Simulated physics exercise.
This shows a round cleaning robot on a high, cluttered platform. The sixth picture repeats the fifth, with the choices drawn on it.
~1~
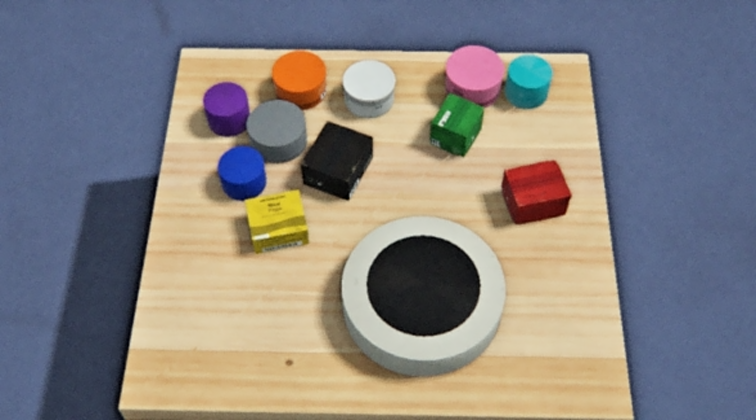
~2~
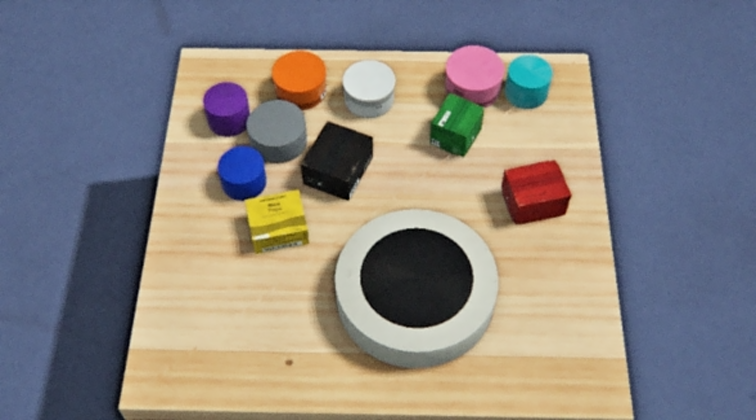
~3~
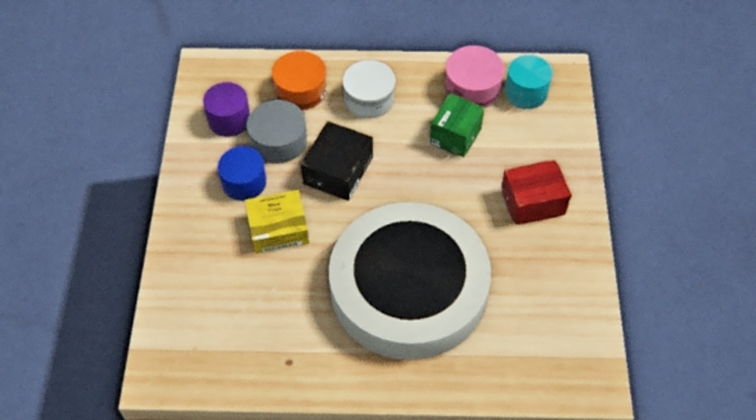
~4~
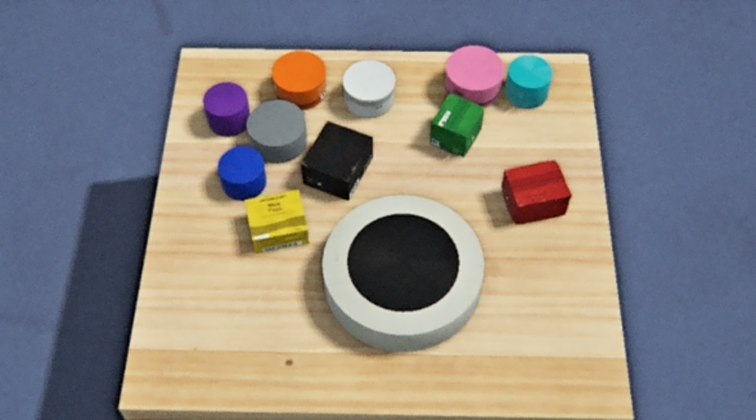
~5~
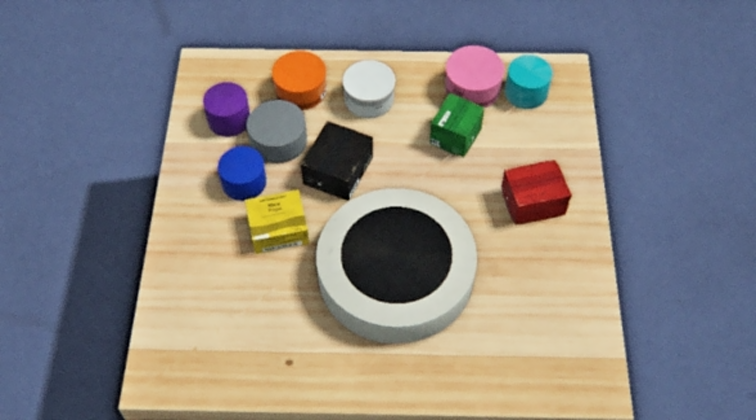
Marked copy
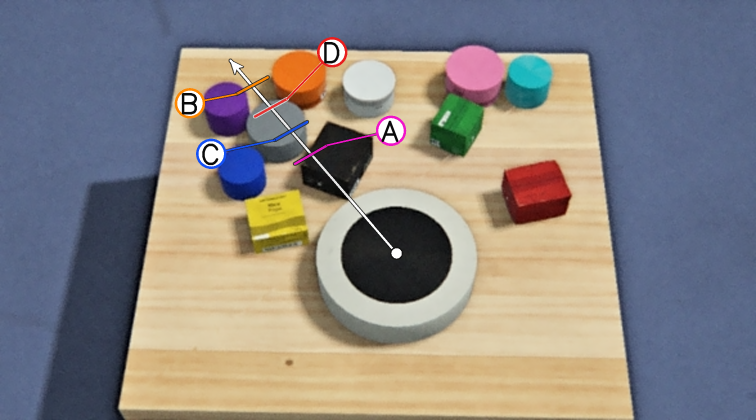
On a raised wooden platform cluttered with colourful round containers and boxes, a round white robot with a black top slides slowly a short way up and to the left, toward the yellow and black boxes, while everything else stays still.
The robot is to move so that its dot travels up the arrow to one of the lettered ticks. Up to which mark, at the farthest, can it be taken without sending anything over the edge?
Stop at A.
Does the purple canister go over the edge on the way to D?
By then, no.
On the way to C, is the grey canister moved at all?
By then, yes.
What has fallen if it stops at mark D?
The orange pail.
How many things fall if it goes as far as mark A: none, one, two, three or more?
In all, none.
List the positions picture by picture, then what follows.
The first frame shows black box (338, 161); orange pail (300, 81); blue canister (242, 174).
The second frame shows robot (416, 286); purple canister (227, 109).
The third frame shows robot (409, 279); grey canister (277, 132).
The fourth frame shows robot (403, 271); white pail (370, 90).
The fifth frame shows robot (396, 263); red parcel (535, 192); turquoise canister (528, 82); black box (338, 161).
On the marked copy, A at (311, 155); B at (252, 86); C at (291, 131); D at (271, 108); the arrow from (397, 253) to (231, 61); the white dot at (397, 253).
With A. Early on, robot (363, 225); yellow box (259, 217); grey canister (274, 128).
Further on, robot (332, 188); purple canister (212, 105); orange pail (299, 74).
At the end, robot (312, 166); orange pail (296, 53); purple canister (206, 102); nothing has fallen.
As for the rest, B drops the grey canister, black box, orange pail and purple canister; C drops the orange pail; D drops the orange pail.
